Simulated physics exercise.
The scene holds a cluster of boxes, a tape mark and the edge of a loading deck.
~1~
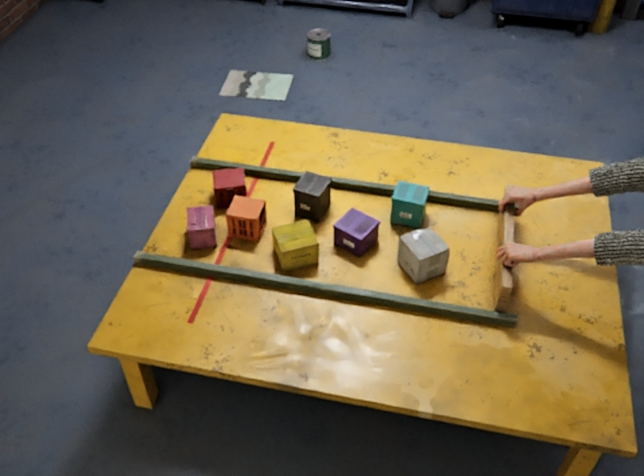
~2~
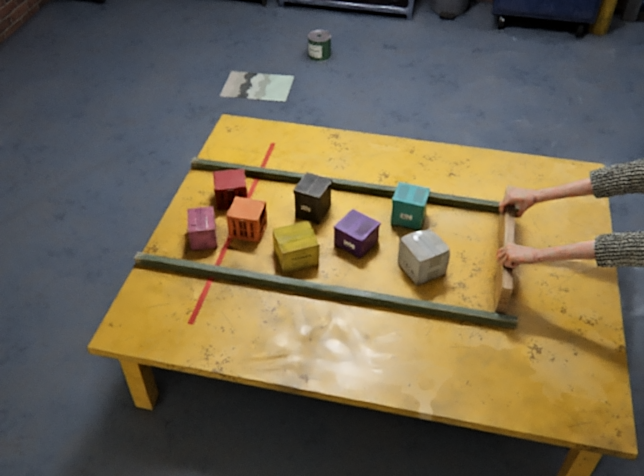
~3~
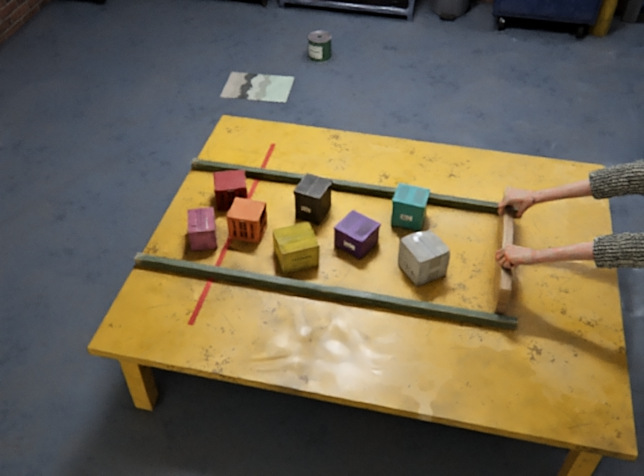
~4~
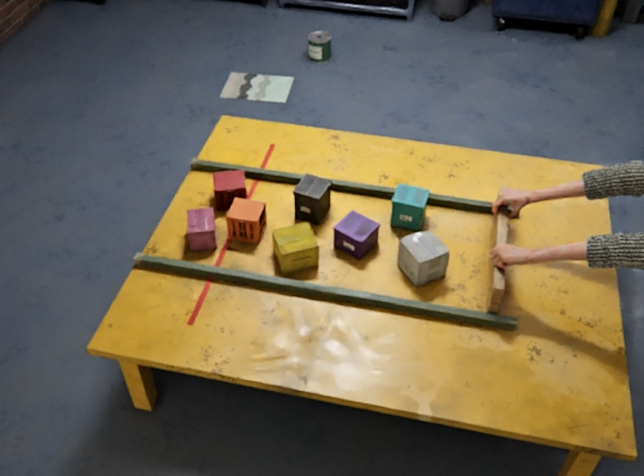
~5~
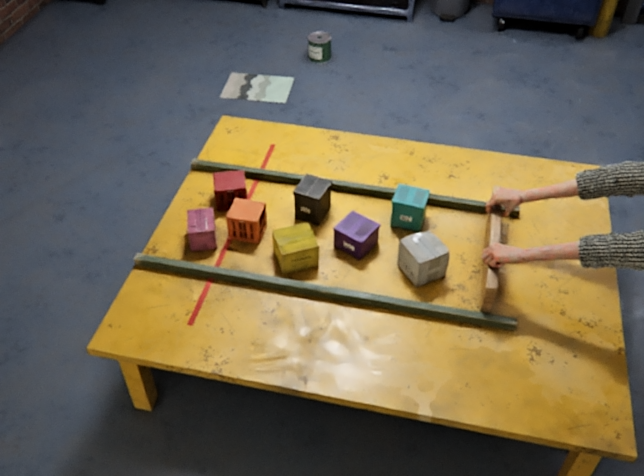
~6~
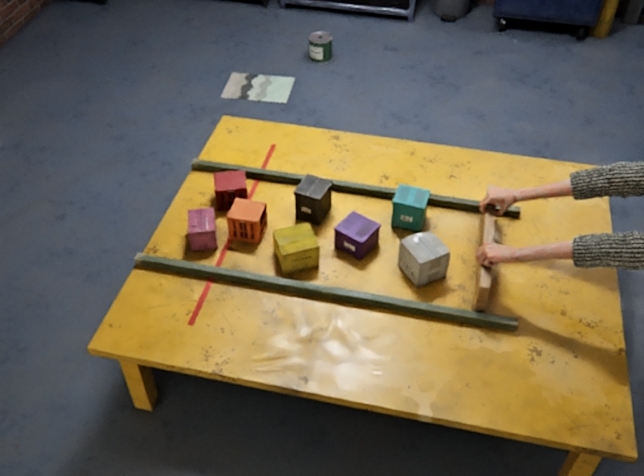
The clip opens on colored boxes scattered between two green rails on a yellow table, with a red tape line crossing toward the left. Two hands at the right hold a wooden plank upright between the rails, then slide it slightly left, while the boxes stay still.
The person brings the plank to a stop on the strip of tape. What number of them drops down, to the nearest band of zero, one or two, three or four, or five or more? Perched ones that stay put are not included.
Nearest band: One or two.
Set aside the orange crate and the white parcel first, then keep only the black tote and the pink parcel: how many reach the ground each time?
The first try gives 1, the second gives 0.
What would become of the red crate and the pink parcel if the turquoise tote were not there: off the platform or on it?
The red crate is still up and the pink parcel goes down.
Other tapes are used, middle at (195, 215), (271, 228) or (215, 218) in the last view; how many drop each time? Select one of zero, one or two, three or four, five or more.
Five or more; none at all; 3 or 4.
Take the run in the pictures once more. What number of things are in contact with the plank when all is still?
It's 2.
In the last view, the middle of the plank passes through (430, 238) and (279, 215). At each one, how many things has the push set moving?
Tally: 1; 8.
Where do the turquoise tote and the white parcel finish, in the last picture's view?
Around (235, 181) and around (207, 221).
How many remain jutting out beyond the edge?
2 is the number.
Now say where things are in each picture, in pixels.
In the first picture, pink parcel (202, 227); red crate (230, 188); orange crate (247, 218); plank (505, 247); tape (237, 220).
In the second picture, red crate (231, 189); black tote (313, 198).
In the third picture, orange crate (248, 220); plank (504, 249).
In the fourth picture, pink parcel (202, 229); white parcel (423, 257).
In the fifth picture, red crate (230, 190); yellow box (296, 248).
In the sixth picture, pink parcel (203, 229); red crate (231, 190); orange crate (248, 221); plank (485, 247); tape (238, 222).
Soon after, none off yet; pink parcel at rest near (203, 229); red crate at rest near (231, 190); orange crate at rest near (248, 221).
Then, none off yet; pink parcel at rest near (203, 229); red crate at rest near (231, 190); orange crate moving near (245, 221).
At rest, the number that fall off is one or two; fallen, pink parcel.
